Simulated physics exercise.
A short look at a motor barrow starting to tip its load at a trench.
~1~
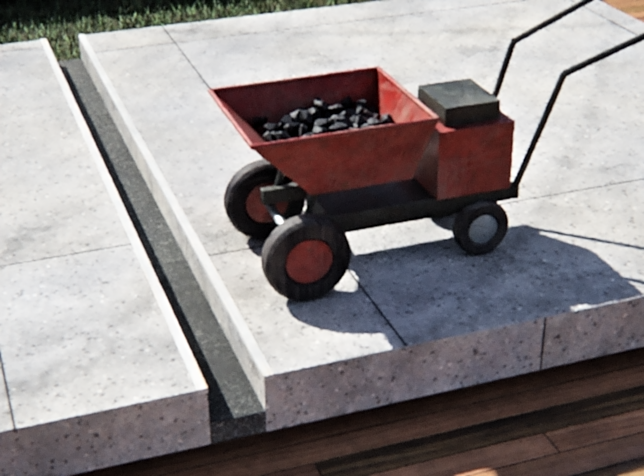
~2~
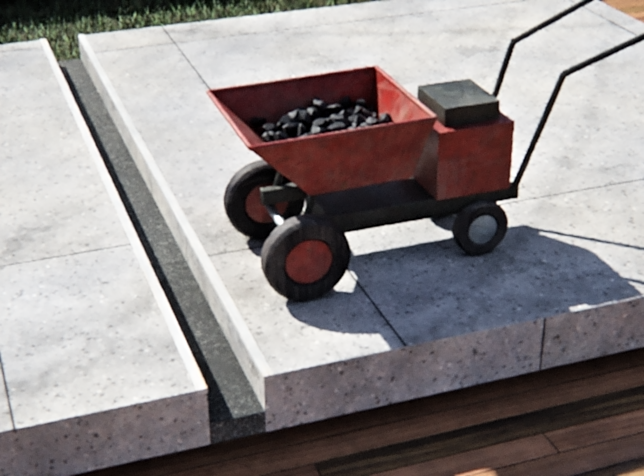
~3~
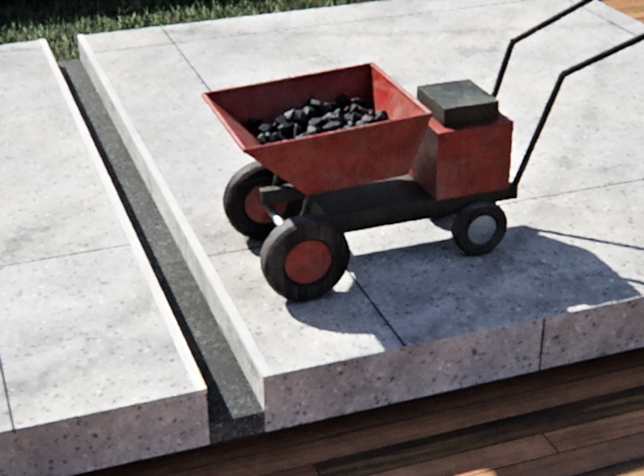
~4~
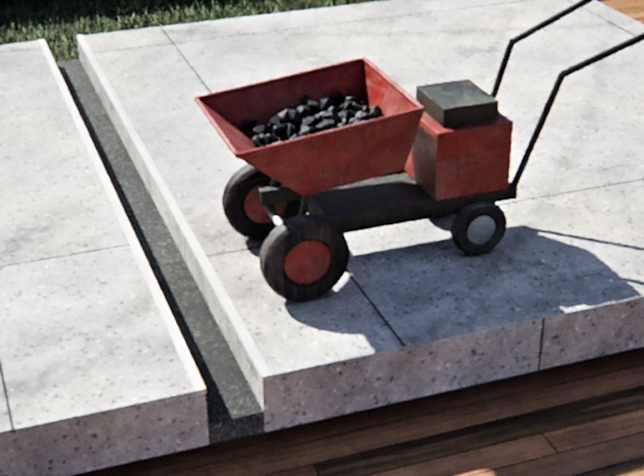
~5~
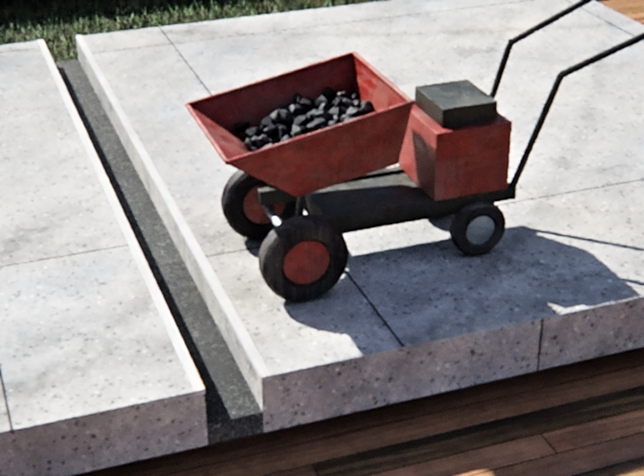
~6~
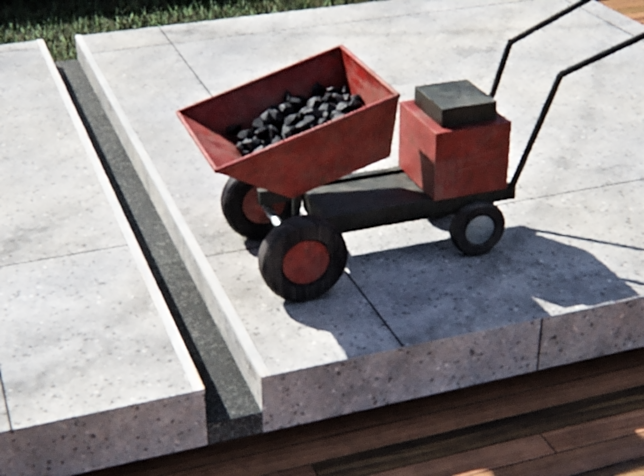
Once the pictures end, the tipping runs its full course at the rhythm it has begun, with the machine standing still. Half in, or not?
Between the edges lies under half of the load.
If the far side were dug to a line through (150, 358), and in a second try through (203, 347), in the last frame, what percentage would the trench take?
First some 60, then 0 per cent.
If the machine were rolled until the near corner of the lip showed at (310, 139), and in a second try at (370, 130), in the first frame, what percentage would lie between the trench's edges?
Roughly 80 per cent, and 40 per cent.
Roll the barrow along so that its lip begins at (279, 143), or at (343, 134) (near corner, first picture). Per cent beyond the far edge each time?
Near 50 % and 0 %.
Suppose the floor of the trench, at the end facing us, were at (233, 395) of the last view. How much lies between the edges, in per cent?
Near 0 %.
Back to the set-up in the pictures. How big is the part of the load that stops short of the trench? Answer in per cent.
It comes to 0 per cent or so.
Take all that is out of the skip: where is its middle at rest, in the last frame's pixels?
Around (93, 292).
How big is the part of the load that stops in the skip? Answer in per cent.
It comes to 25 per cent or so.
Just after the last frame, skip tipped steeply; every one in the skip.
A moment on, skip tipped right over; the larger part in the skip; roughly a quarter beyond it.
Further on, skip tipped right over; roughly a quarter in the skip; the larger part beyond it.
When it is over, skip tipped right over; roughly a quarter in the skip; just a few in or heaped over the trench; the larger part beyond it.
